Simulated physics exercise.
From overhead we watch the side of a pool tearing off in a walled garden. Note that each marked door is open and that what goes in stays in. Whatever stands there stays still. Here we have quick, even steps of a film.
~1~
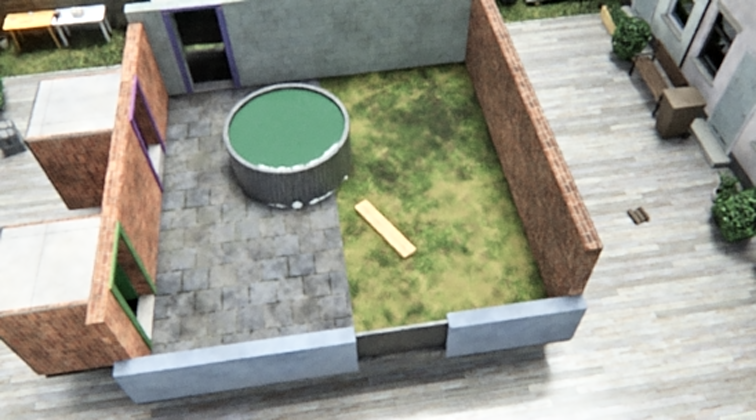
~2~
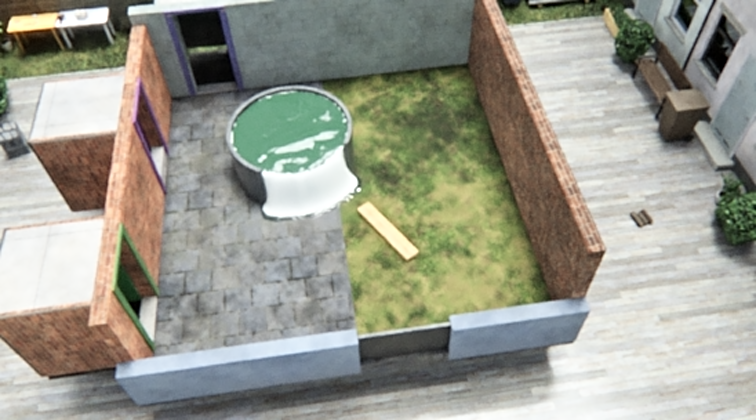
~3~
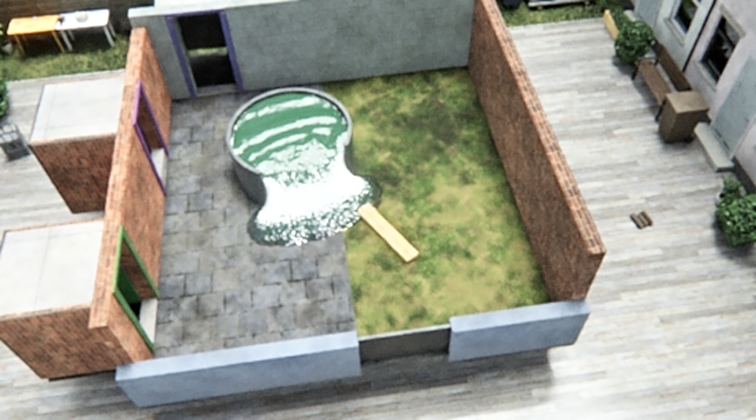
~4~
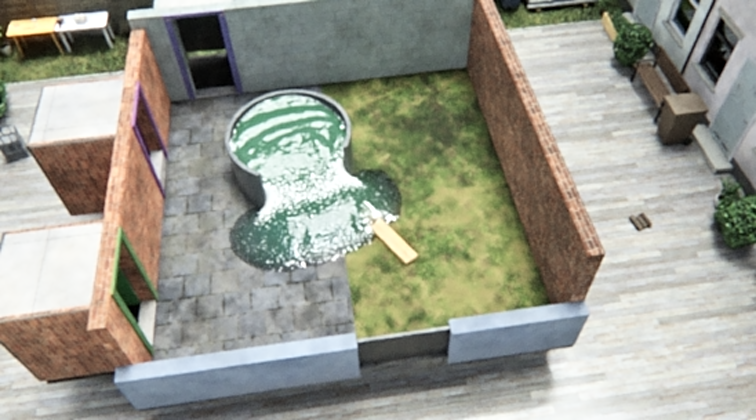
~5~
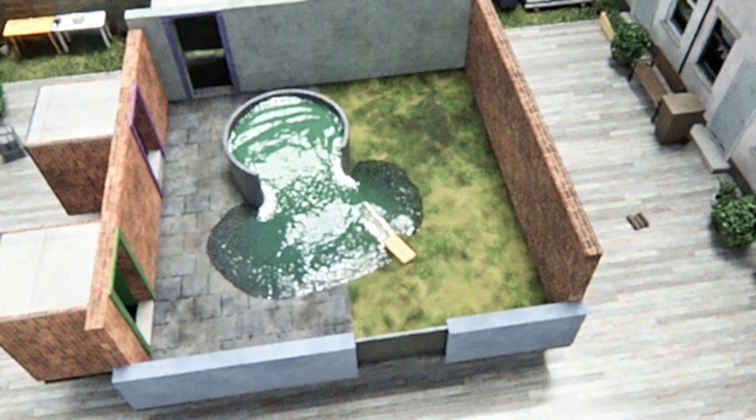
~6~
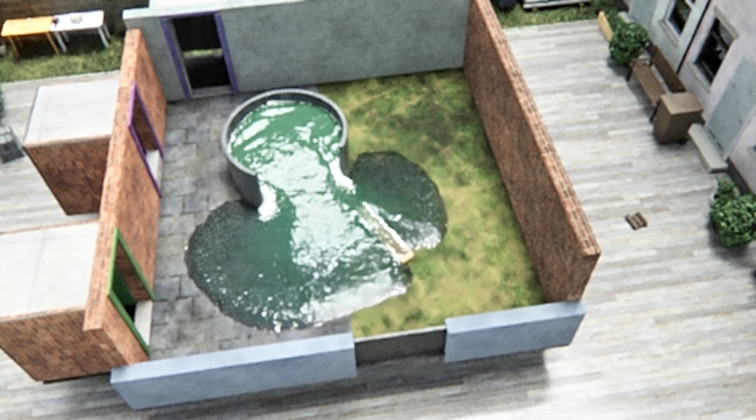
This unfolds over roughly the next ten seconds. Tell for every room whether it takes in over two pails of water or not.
The purple door does not, the green door takes in over two pails, the blue door takes in over two pails.
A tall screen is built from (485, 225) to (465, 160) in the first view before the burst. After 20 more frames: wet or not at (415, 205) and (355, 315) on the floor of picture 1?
Result by location - first soaked, second soaked.
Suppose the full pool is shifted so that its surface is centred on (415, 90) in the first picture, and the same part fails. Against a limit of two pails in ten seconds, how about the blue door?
Well, the blue door ends up past the threshold.
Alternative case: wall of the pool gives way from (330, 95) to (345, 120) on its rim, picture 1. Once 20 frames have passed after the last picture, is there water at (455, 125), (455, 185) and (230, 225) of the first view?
Submerged, submerged, bone-dry.
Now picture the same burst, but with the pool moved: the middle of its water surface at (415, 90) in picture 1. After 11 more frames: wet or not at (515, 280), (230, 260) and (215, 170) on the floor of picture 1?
As listed: Flooded, no water, not flooded.
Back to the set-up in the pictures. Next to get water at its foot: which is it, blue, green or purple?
The one in green.
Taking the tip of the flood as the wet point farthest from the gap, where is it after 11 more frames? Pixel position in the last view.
I'd go with roughly (536, 327).
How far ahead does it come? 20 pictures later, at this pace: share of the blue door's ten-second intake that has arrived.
Estimate: Some 0 per cent.
A moment on, water covers 45 % of the floor; the purple door not reached, the green door wet at the sill, nothing in, the blue door not reached.
Next, water covers 55 % of the floor; the purple door not reached, the green door under two buckets in, the blue door not reached.
Then, water covers 60 % of the floor; the purple door not reached, the green door over two buckets in, the blue door not reached.
Later, water covers 85 % of the floor; the purple door wet at the sill, nothing in, the green door far over two buckets in, the blue door under two buckets in.
In the end, water covers 100 % of the floor; the purple door wet at the sill, nothing in, the green door far over two buckets in, the blue door over two buckets in.
